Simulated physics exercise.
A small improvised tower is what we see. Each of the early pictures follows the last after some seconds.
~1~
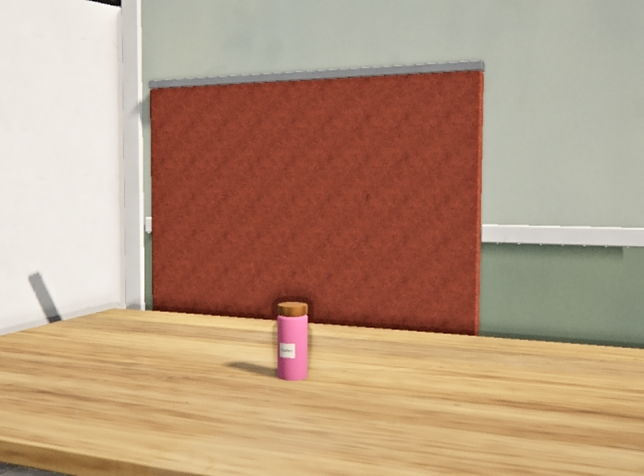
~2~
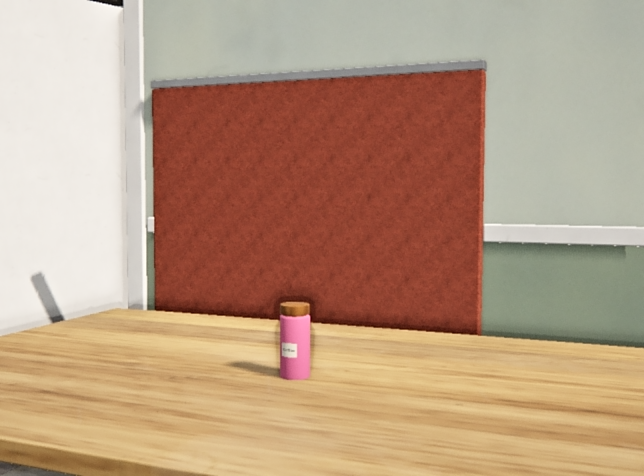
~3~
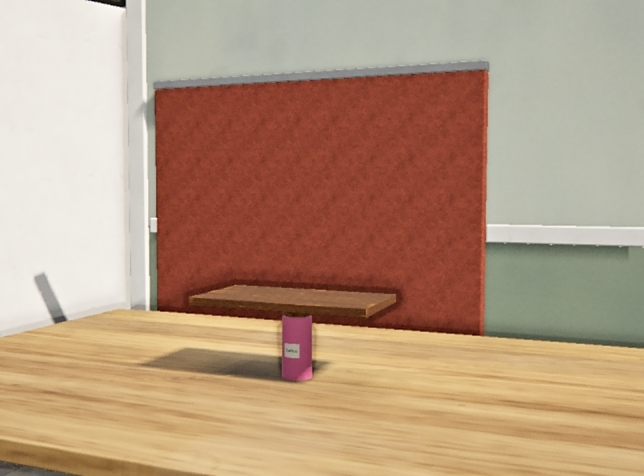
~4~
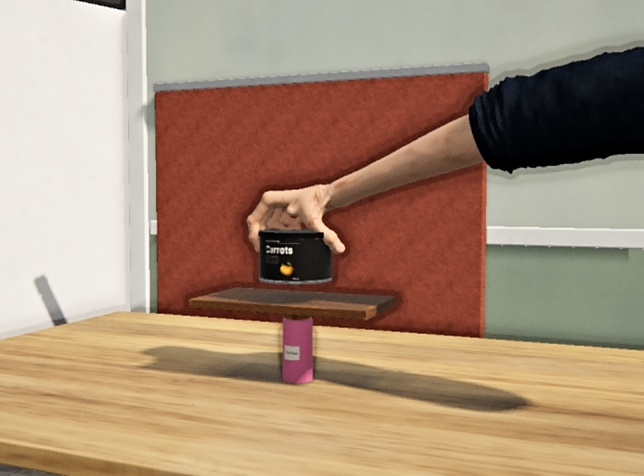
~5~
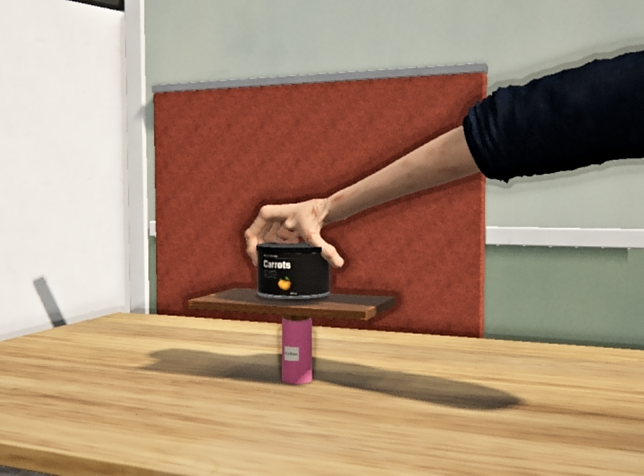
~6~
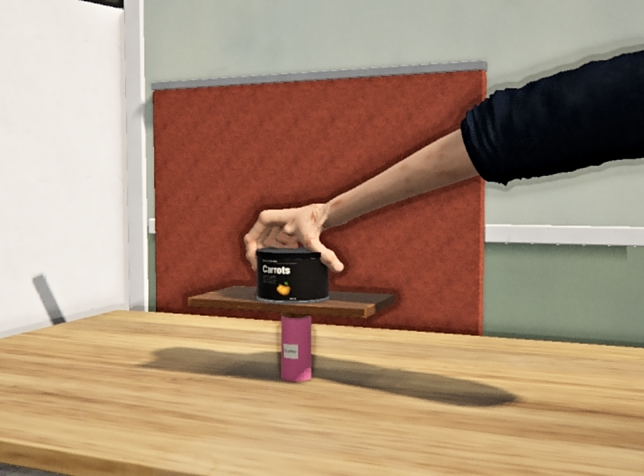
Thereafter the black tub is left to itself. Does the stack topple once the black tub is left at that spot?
No: Nice try - it stays together just fine.
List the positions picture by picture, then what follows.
The last thing is not in view yet, in the first picture.
The last thing is not in view yet, in the second picture.
The last thing is not in view yet; brown board (294, 300), in the third picture.
Coming down; black tub (296, 255); brown board (294, 302), in the fourth picture.
Coming down; black tub (294, 270); brown board (293, 302), in the fifth picture.
In place under the hand; black tub (293, 274); brown board (293, 300), in the sixth picture.
Then, 0.30 s on from there, no change.
Then, 0.70 s on from there, black tub resting near (293, 275).
In the end, all 3 unmoved. At the end, from the last picture's camera, black tub near (293, 275). The stack keeps its balance.
